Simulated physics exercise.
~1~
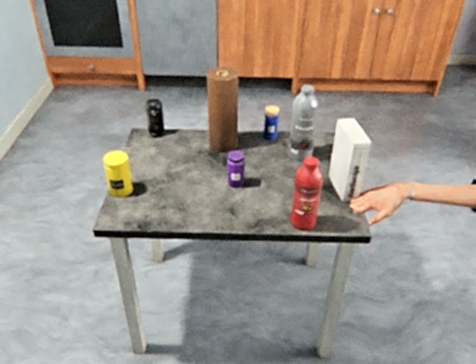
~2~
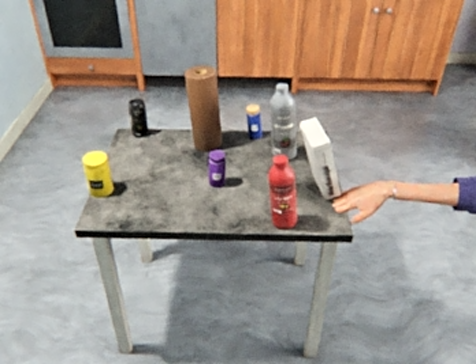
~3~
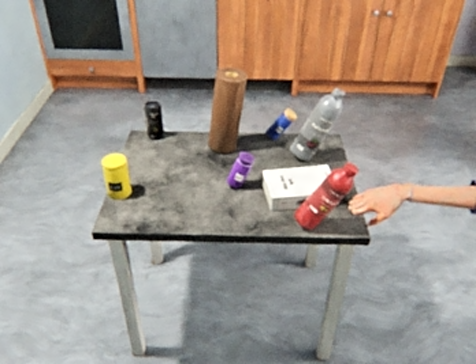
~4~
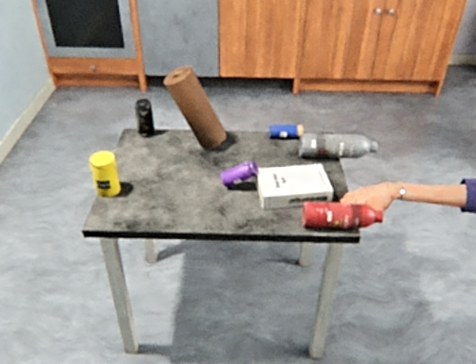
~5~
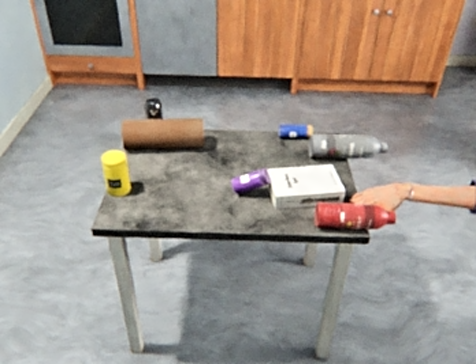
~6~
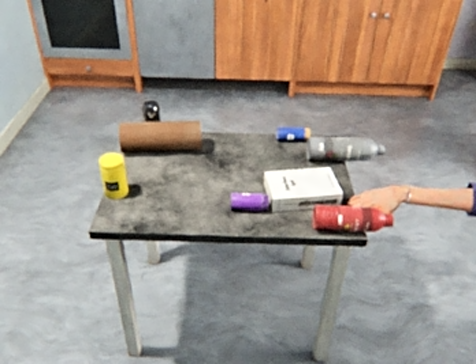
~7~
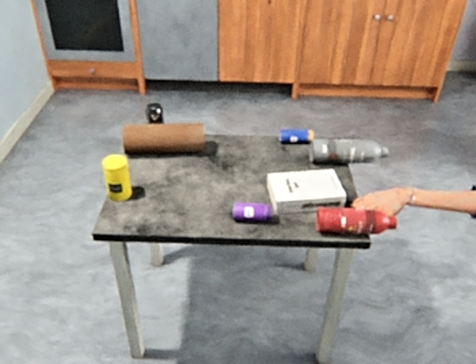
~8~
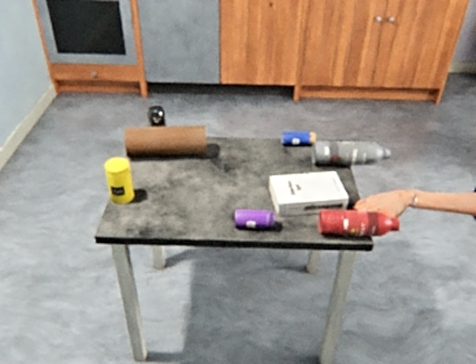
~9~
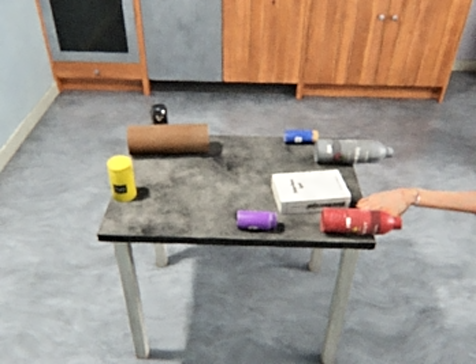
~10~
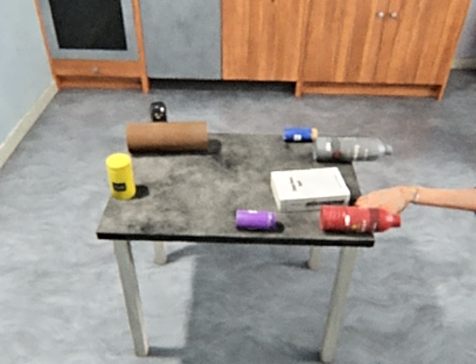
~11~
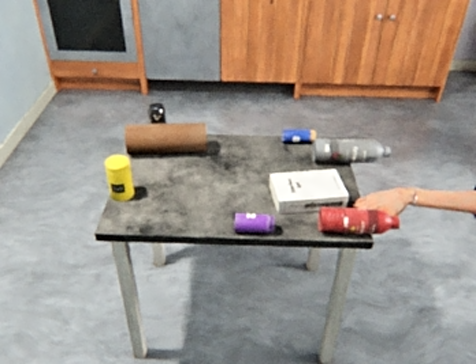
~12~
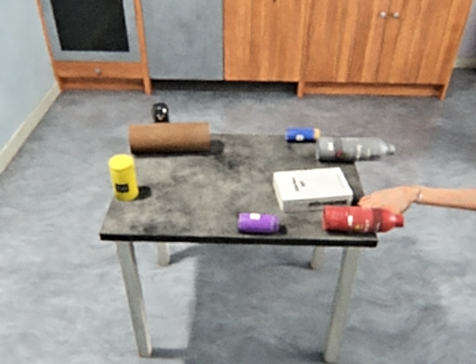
A hand at the table's right edge jerked it about, and the white box fell first, then the bottles, purple container and small blue one toppled, followed by the brown roll, leaving only the yellow jar and black can standing.
